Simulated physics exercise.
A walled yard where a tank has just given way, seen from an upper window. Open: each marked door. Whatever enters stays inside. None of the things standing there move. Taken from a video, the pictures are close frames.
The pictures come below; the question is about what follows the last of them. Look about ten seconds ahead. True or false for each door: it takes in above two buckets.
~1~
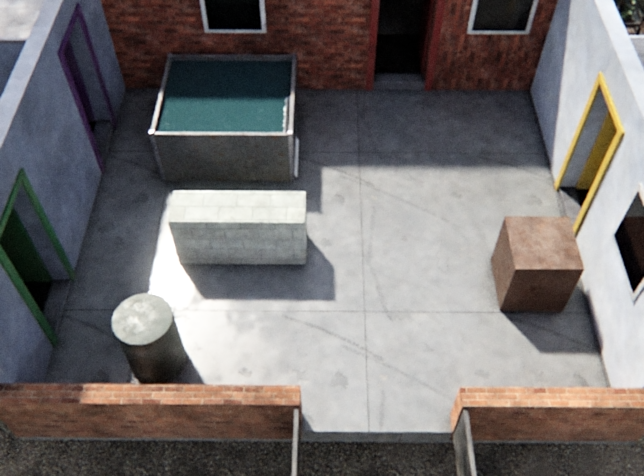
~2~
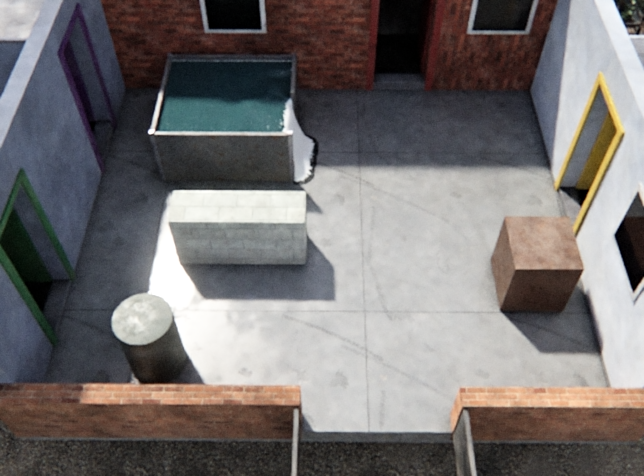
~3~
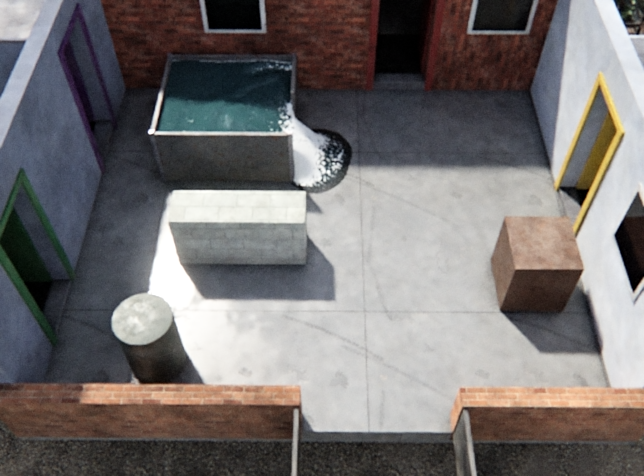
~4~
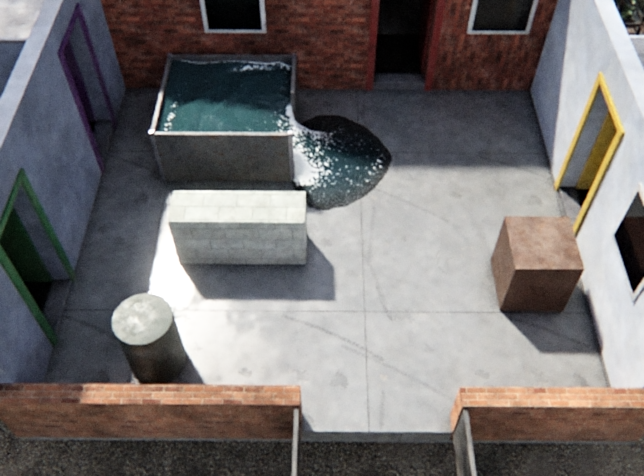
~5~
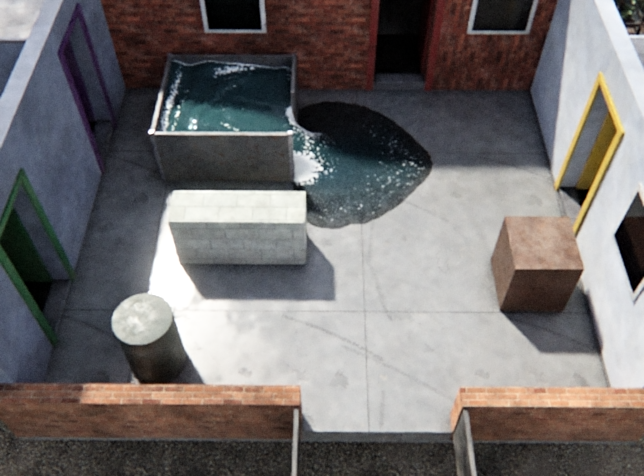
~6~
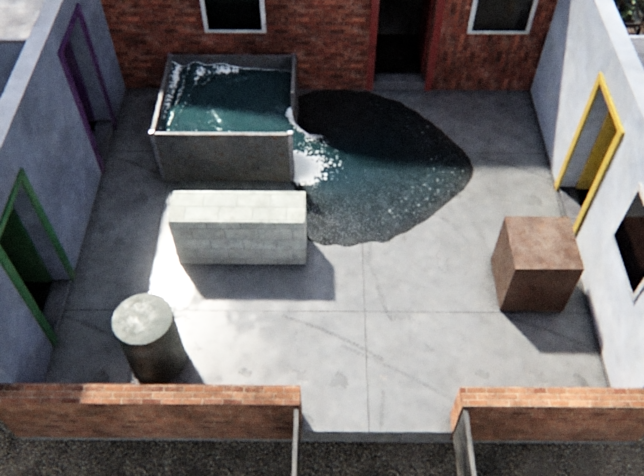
The purple door, false; the yellow door, true; the red door, false; the green door, false.
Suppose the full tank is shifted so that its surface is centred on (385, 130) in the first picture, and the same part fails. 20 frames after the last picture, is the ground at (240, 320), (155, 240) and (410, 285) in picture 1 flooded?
The first spot ends up left untouched, the second left untouched and the third sodden.
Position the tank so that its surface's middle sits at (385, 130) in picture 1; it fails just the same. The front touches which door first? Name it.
My answer: The yellow-painted one.
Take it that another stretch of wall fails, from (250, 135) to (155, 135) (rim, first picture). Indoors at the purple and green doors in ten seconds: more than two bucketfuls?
My reading: The purple one holds, the green one goes over.
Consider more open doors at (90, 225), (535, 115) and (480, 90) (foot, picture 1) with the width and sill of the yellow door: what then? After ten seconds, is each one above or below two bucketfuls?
Note: Door one undershoots; door two overshoots; door three overshoots.
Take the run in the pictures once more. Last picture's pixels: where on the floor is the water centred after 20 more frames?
Centre of mass: Roughly (371, 173).
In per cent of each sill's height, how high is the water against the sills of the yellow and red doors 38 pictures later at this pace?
About 150 %, then 40 %.
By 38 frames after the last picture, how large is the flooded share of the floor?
That comes to about 65 per cent.
A moment on, water covers 40 % of the floor; the purple door not reached, the yellow door under two buckets in, the red door wet at the sill, nothing in, the green door not reached.
Next, water covers 50 % of the floor; the purple door not reached, the yellow door over two buckets in, the red door wet at the sill, nothing in, the green door not reached.
Then, water covers 50 % of the floor; the purple door not reached, the yellow door far over two buckets in, the red door wet at the sill, nothing in, the green door not reached.
Later, water covers 65 % of the floor; the purple door not reached, the yellow door far over two buckets in, the red door wet at the sill, nothing in, the green door not reached.
In the end, water covers 85 % of the floor; the purple door wet at the sill, nothing in, the yellow door far over two buckets in, the red door wet at the sill, nothing in, the green door wet at the sill, nothing in.
